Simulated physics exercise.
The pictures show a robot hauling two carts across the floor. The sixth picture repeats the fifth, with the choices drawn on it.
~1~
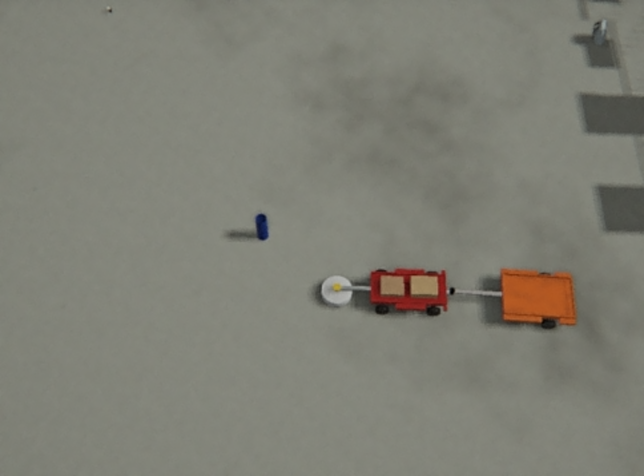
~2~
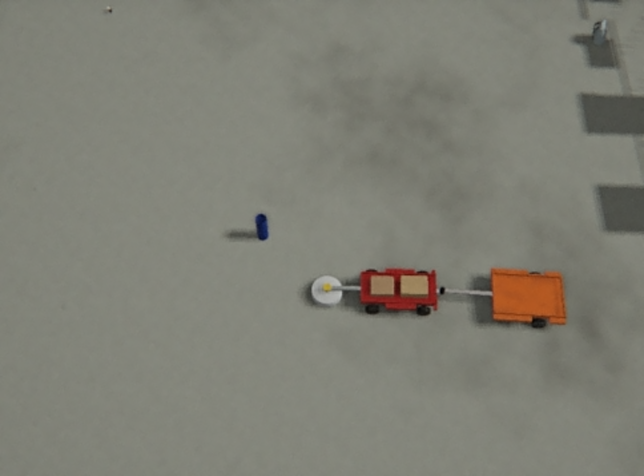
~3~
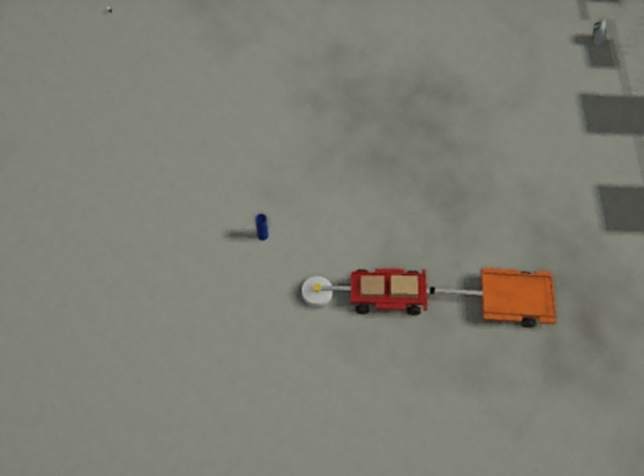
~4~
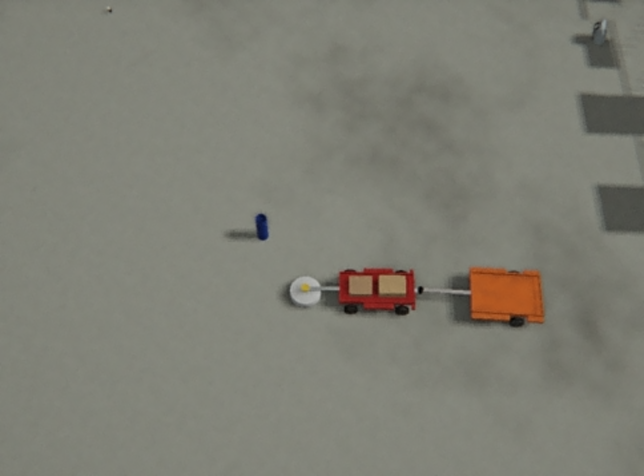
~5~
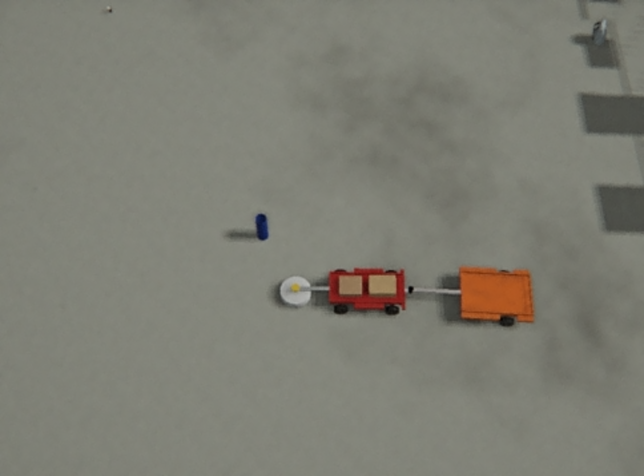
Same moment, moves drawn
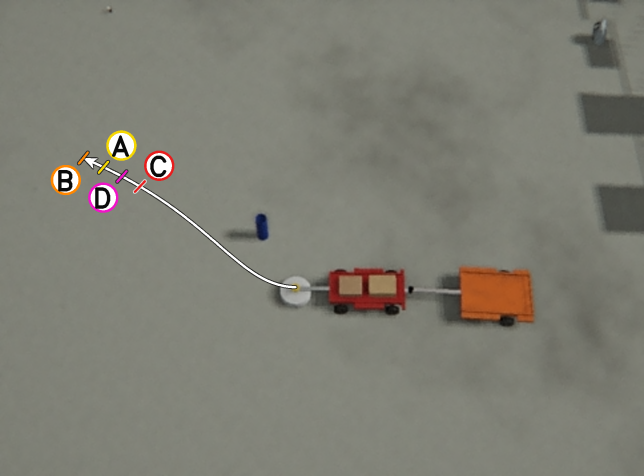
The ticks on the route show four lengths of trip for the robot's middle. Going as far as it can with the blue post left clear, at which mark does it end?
C is the last safe stop.
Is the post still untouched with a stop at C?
Yes.
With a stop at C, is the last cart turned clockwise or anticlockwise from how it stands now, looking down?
Clockwise.
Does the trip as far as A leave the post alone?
No.
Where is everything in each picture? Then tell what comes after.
The first frame shows orange cart (538, 296); blue post (263, 236); robot (337, 290).
The second frame shows robot (327, 291); red cart (399, 288); orange cart (528, 295); blue post (263, 236).
The third frame shows robot (317, 291); red cart (389, 288); orange cart (518, 295); blue post (263, 236).
The fourth frame shows robot (305, 291); red cart (377, 288); orange cart (506, 294); blue post (263, 236).
The fifth frame shows robot (296, 291); red cart (367, 288); orange cart (496, 293); blue post (263, 236).
On the marked copy, A at (103, 167); B at (83, 158); C at (140, 186); D at (122, 176); the route from (295, 287) via (187, 218) to (83, 158).
With C. Early on, robot (235, 262), last cart (427, 291).
Further on, robot (185, 220), last cart (357, 283).
At the end, robot (142, 191), last cart (299, 267); nothing has been touched.
As for the rest, A is too far, the post has been hit; B is too far, the post has been hit; D is too far, the post has been hit.
